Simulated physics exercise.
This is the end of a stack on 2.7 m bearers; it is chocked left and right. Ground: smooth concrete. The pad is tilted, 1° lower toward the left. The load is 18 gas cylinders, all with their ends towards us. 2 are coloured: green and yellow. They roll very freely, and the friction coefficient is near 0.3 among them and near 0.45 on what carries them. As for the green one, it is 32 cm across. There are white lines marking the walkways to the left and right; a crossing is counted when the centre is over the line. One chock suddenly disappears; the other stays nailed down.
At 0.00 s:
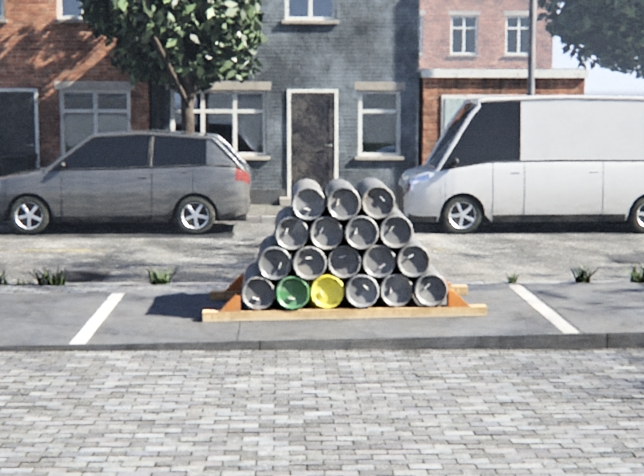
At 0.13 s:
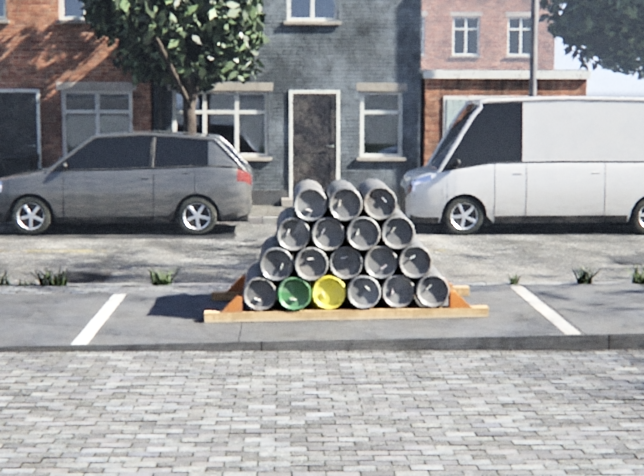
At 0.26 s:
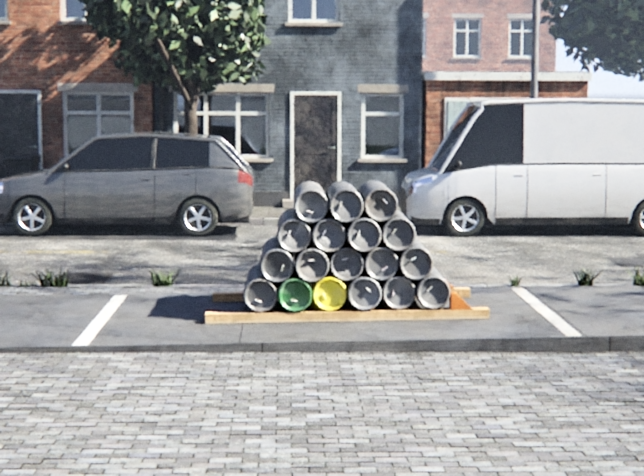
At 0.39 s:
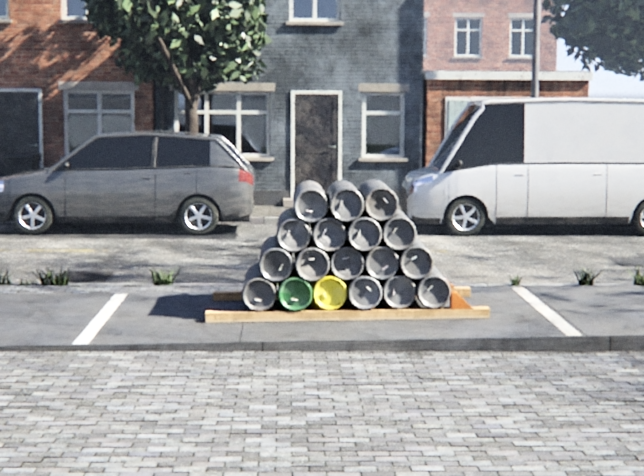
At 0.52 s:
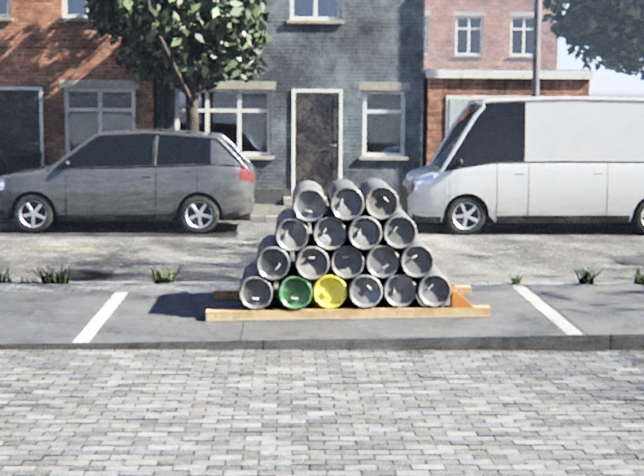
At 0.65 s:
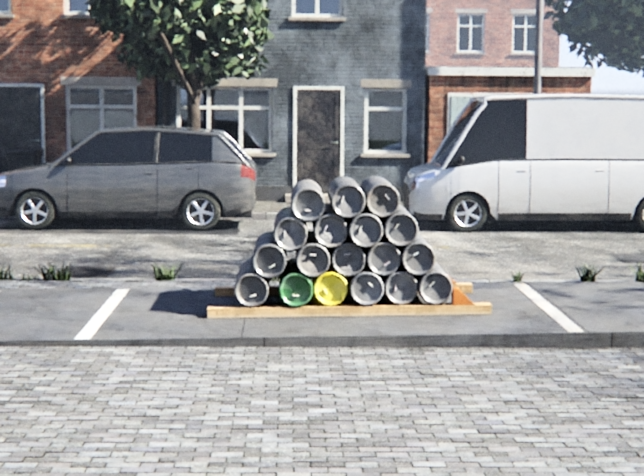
On a street parking bay, a pyramid of grey cylinders with one green and one yellow stays almost still as the left chock vanishes.
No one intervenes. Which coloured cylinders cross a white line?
The green one goes over a line and the yellow one goes over a line.
Then, 1.6 s in, green is on the bearers, 80 cm from the bearers' left end, rolling left; yellow is on the bearers, 115 cm from the bearers' left end, rolling left; 0 past a line.
Then, 2.8 s in, green is on the bearers, 15 cm from the bearers' left end, rolling left; yellow is on the bearers, 60 cm from the bearers' left end, rolling left; 1 past a line.
Then, 4.2 s in, green is past the left line; yellow is off the bearers, 80 cm short of the left line, rolling left; 5 past a line.
Then, 5.7 s in, green is past the left line; yellow is past the left line; 8 past a line.
In the end (10.9 s), green is past the left line; yellow is past the left line; 13 past a line.
